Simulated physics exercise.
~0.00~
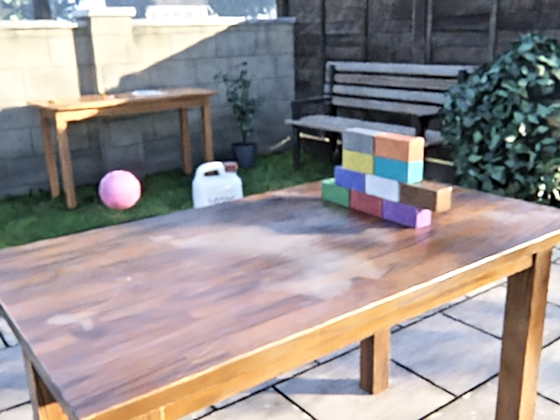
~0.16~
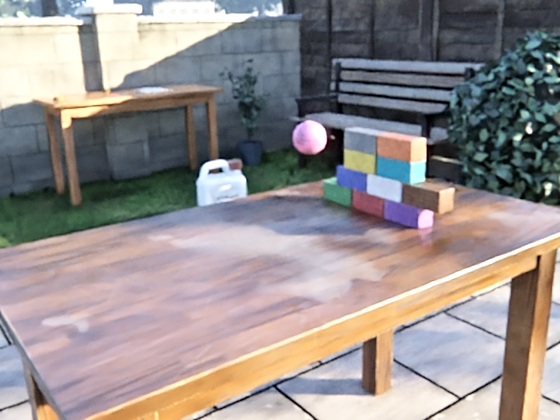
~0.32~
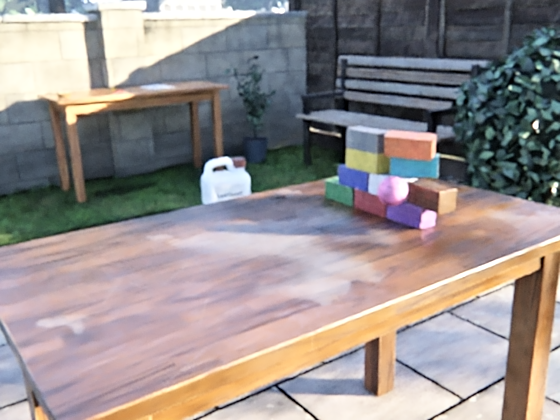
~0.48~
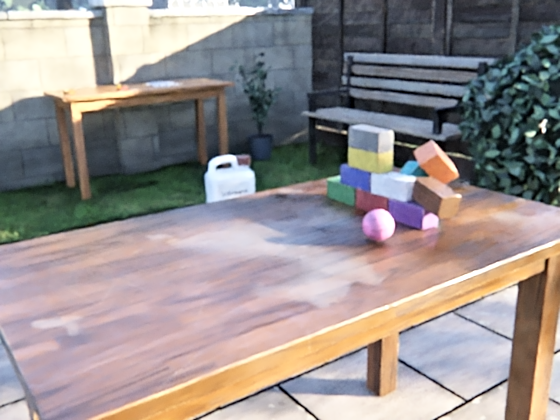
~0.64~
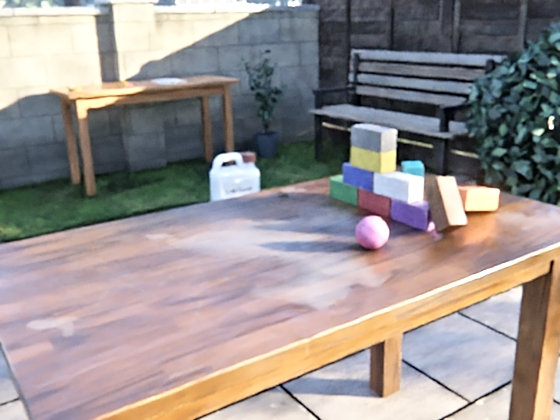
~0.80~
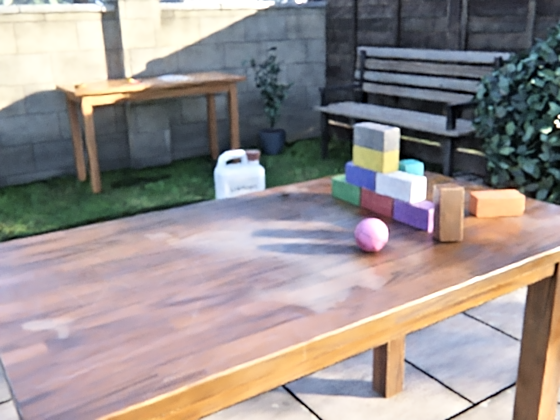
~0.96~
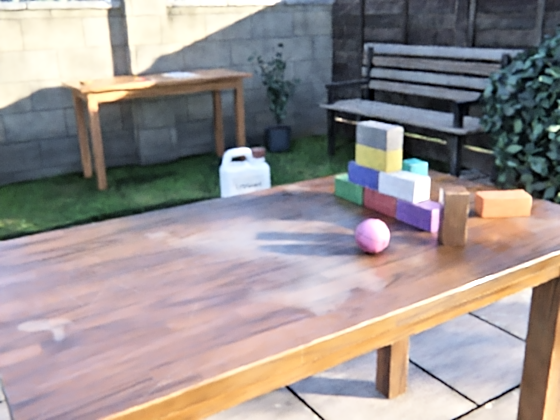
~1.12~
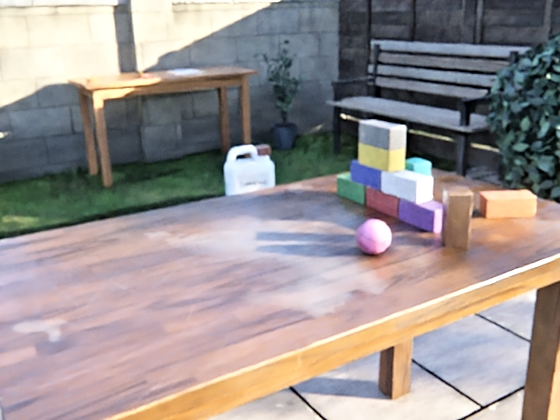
A pink ball flies into stacked blocks on a wooden table, toppling three of them.
